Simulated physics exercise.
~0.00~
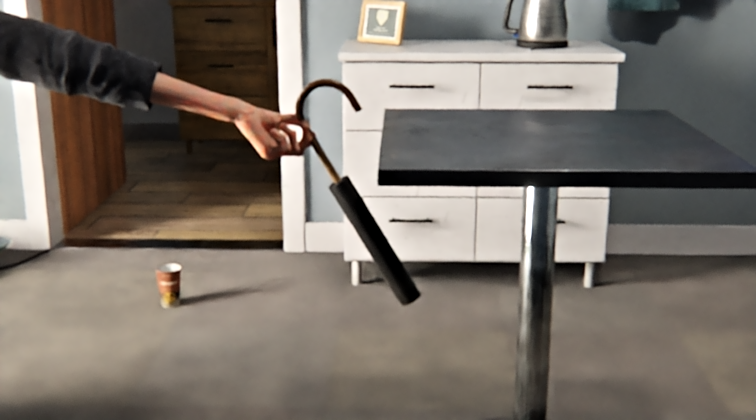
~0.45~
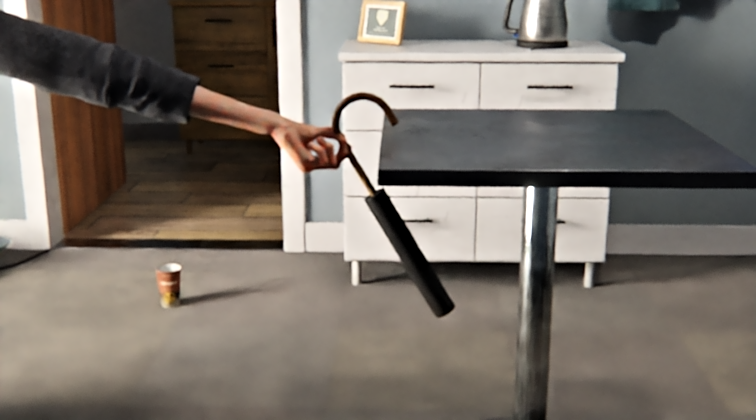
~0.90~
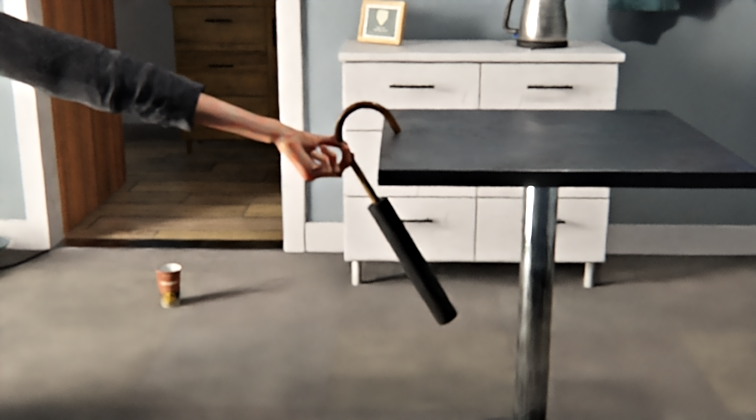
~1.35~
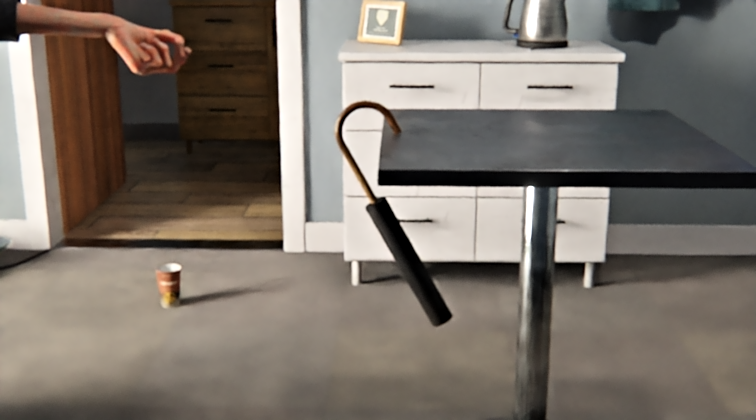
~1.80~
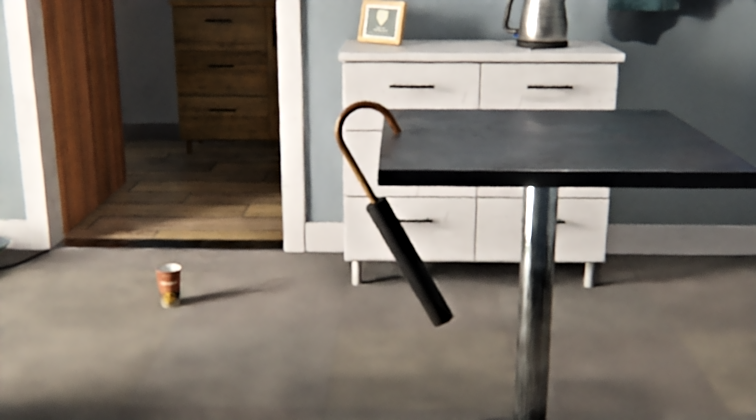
In a room with a dark table, a hand hooks a black umbrella over the left edge, lets go, and it stays hanging.
